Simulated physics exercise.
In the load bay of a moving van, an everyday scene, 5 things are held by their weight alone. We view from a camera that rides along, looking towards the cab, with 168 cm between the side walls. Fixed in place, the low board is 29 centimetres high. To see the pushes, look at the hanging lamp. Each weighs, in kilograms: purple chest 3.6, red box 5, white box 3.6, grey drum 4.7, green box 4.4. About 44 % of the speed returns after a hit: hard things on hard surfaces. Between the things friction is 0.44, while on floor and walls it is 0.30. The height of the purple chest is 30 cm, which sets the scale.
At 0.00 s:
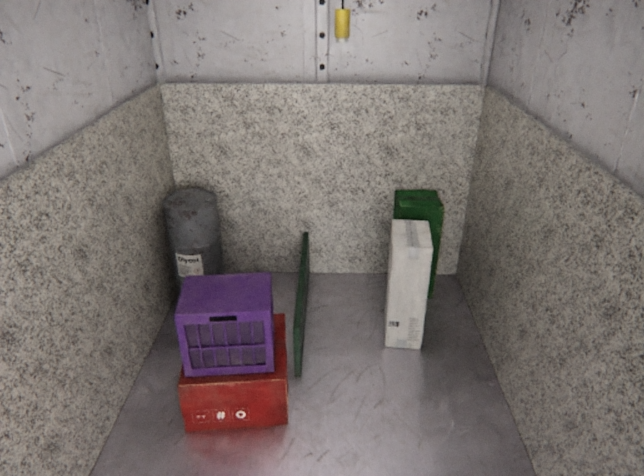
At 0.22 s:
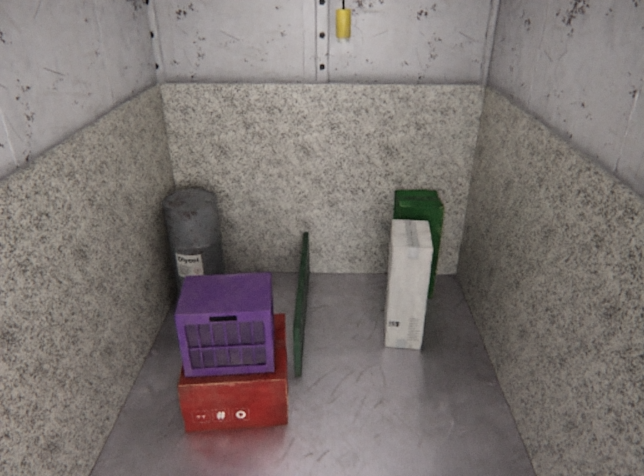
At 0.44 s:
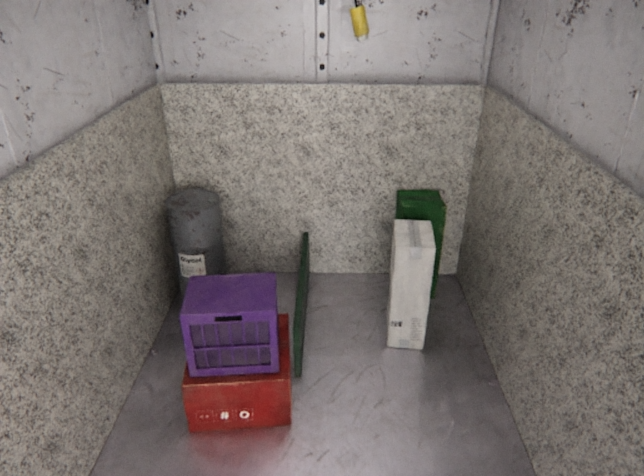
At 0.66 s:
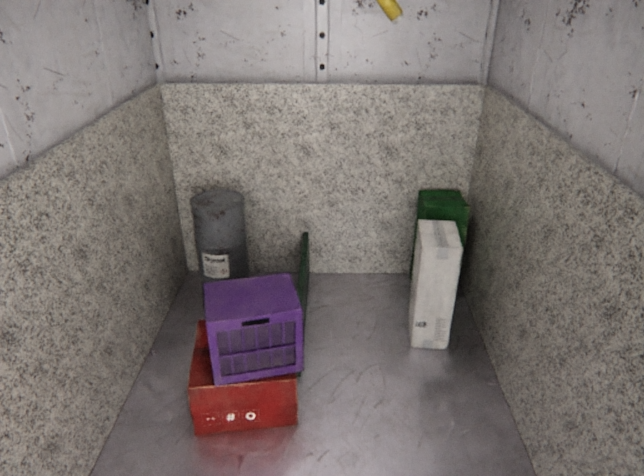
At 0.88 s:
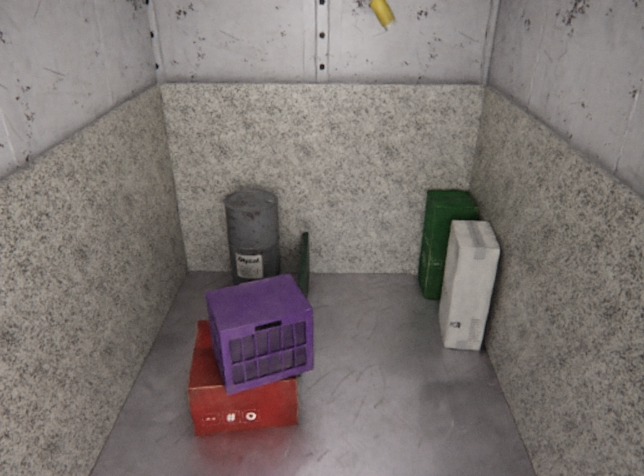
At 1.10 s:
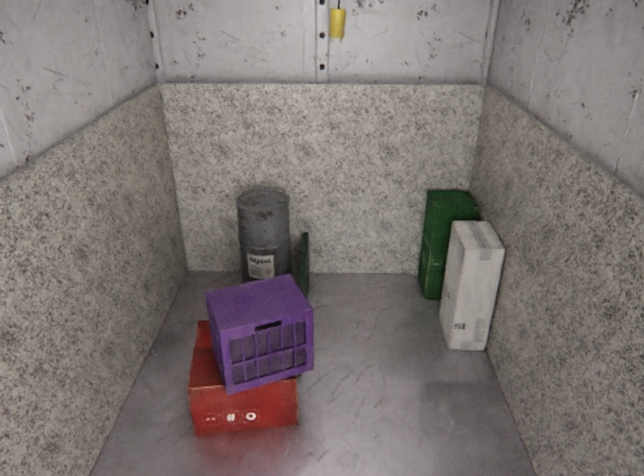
Purple crate shifting right on a red box in a van's load bay as a grey drum and two upright boxes slide right.
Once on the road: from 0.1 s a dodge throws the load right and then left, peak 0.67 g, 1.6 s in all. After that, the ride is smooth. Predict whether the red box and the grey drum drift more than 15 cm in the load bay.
Red box drifts, grey drum does not drift.
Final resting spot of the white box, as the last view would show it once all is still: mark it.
In the last picture it sits around (396, 285).
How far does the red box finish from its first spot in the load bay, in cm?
26 cm.
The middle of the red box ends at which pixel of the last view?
Close to (177, 371).
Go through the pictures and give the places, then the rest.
Smooth; red box (238, 369); grey drum (197, 254), in the first frame.
Force 0.20 g right; purple chest (229, 323), in the second frame.
Force 0.57 g right; white box (409, 285), in the third frame.
Force 0.40 g right; grey drum (223, 254) moved 14 cm; purple chest (254, 327) moved 10 cm, in the fourth frame.
Smooth; grey drum (255, 254) moved 31 cm; green box (446, 246) moved 18 cm, in the fifth frame.
Force 0.34 g left; red box (246, 371) moved 4 cm; grey drum (266, 254) moved 37 cm, in the sixth frame.
After 1.50 s, force 0.34 g left; grey drum moved 20 cm near (233, 254); red box moved 12 cm near (210, 370); white box moved 15 cm.
After 1.60 s, force 0.17 g left; red box moved 20 cm near (192, 370); grey drum moved 11 cm near (218, 254); purple chest moved 15 cm.
In the end (2.3 s), not toppled but over 15 cm from the start, purple chest, red box and green box; the other 2 under 15 cm from the start. In the last view, red box near (177, 371), grey drum near (193, 254).
